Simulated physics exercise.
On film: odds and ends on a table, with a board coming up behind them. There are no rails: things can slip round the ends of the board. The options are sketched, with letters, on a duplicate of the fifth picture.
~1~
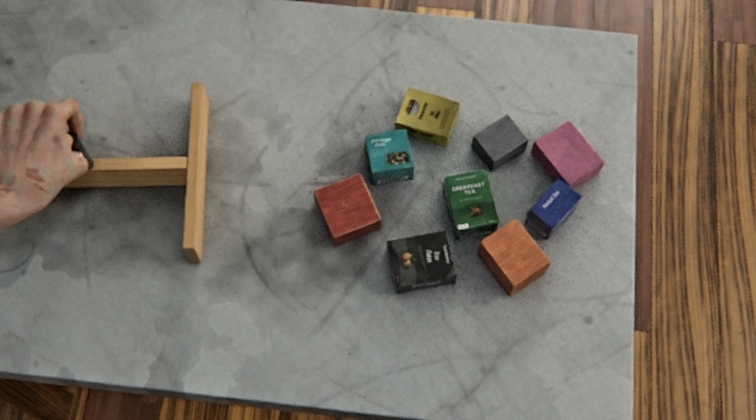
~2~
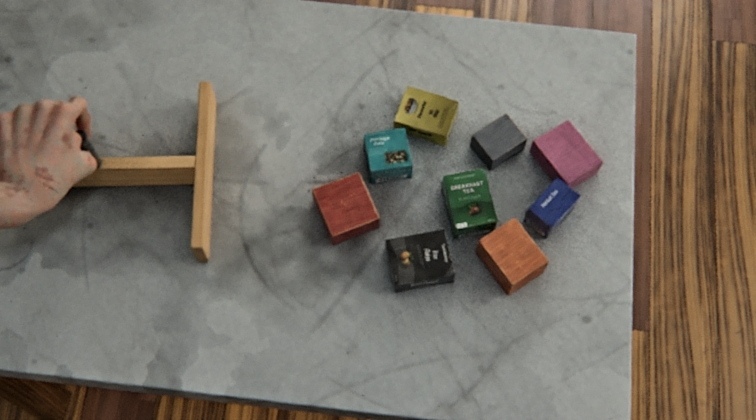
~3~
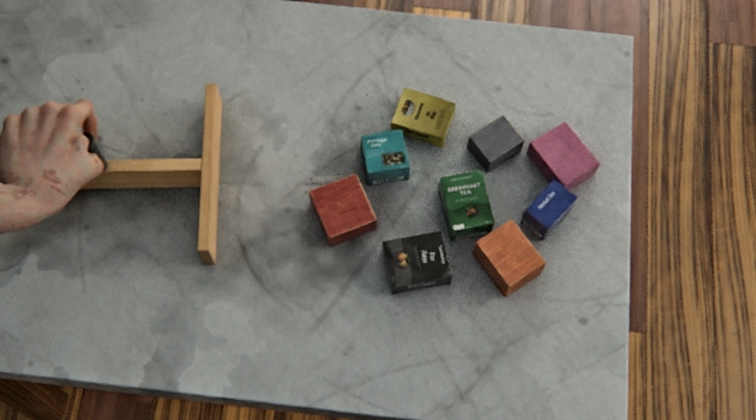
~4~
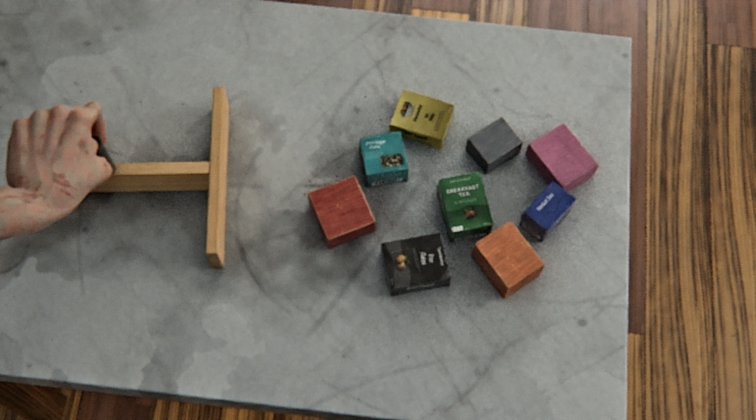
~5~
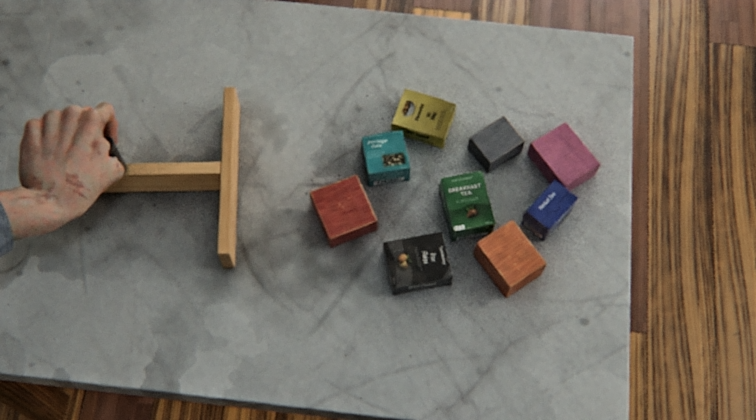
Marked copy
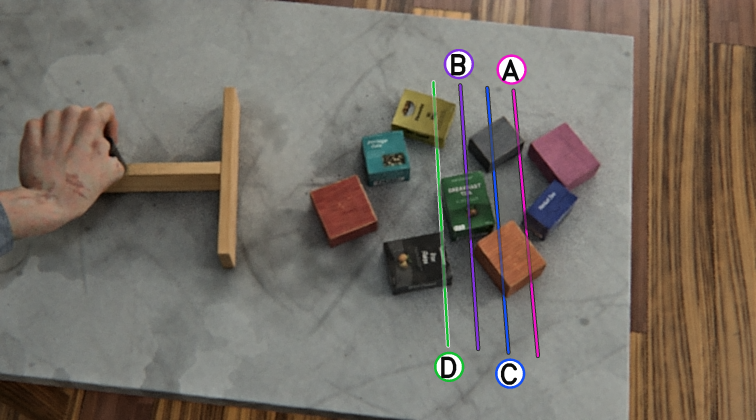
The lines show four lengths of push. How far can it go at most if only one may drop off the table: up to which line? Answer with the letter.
Stop at A.
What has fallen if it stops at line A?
It is the blue packet.
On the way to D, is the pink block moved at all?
No.
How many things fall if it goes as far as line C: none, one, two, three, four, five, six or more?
In all, none.
On the copy, A at (525, 216); B at (469, 210); C at (497, 213); D at (440, 207).
On A. First, board (333, 179); red block (366, 218); pink block (563, 159).
Then, board (441, 190); blue packet (564, 213); orange block (534, 267).
Finally, board (526, 199); blue packet over the edge; orange block (619, 275); one fallen.
By contrast, B is within the limit but short; C is within the limit but short; D is within the limit but short.
